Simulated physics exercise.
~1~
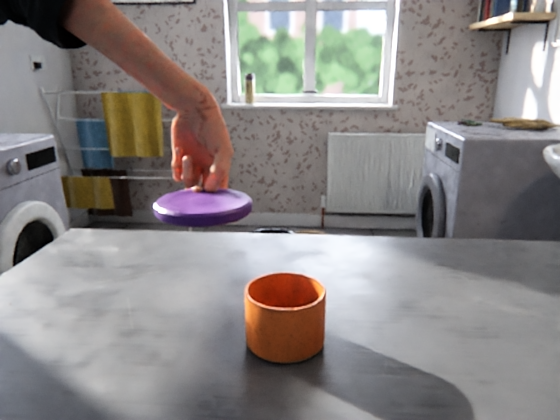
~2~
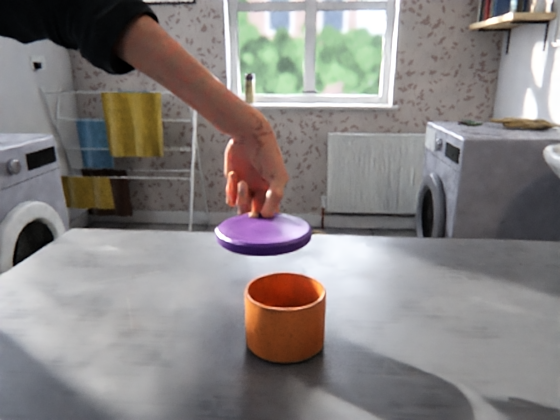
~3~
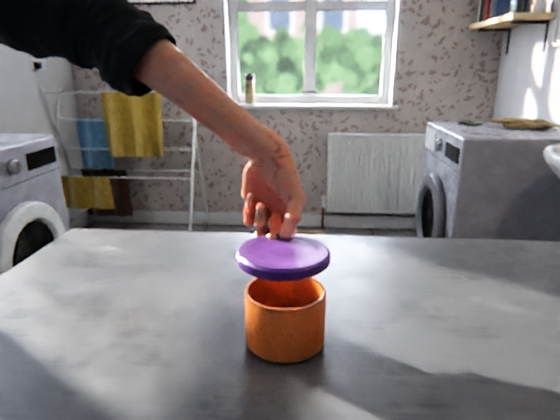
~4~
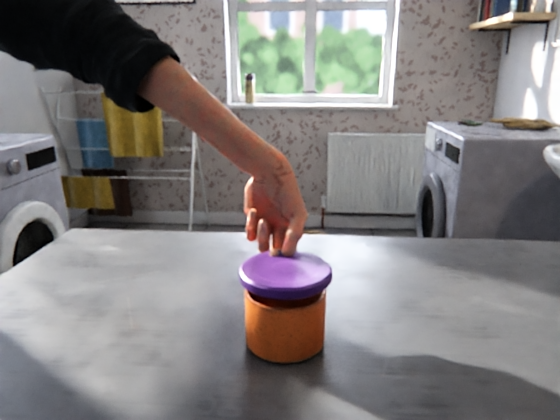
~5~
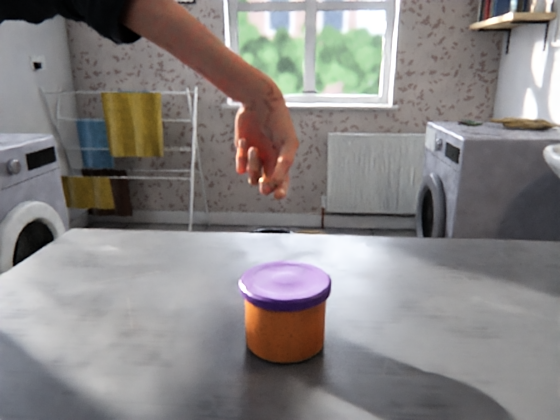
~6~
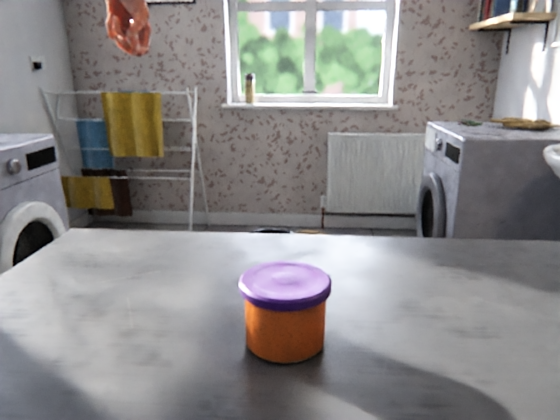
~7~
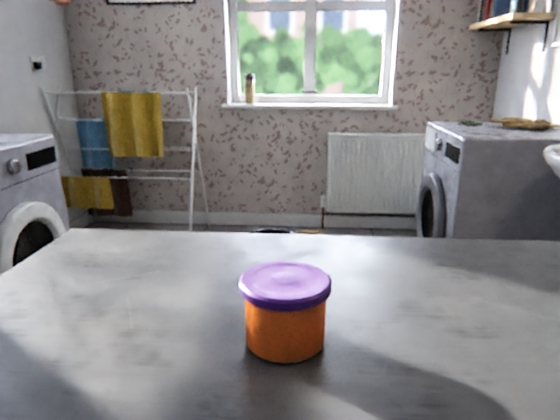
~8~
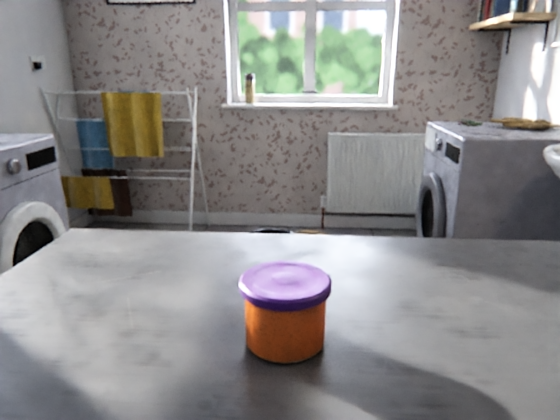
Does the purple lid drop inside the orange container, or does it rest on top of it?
The purple lid rests on top of the orange container and covers its opening.
The video shows a hand carrying a purple lid rightward and down over an open orange container on a grey table. The hand sets the lid on the rim, lets go and withdraws, and the lid stays in place, covering the opening.
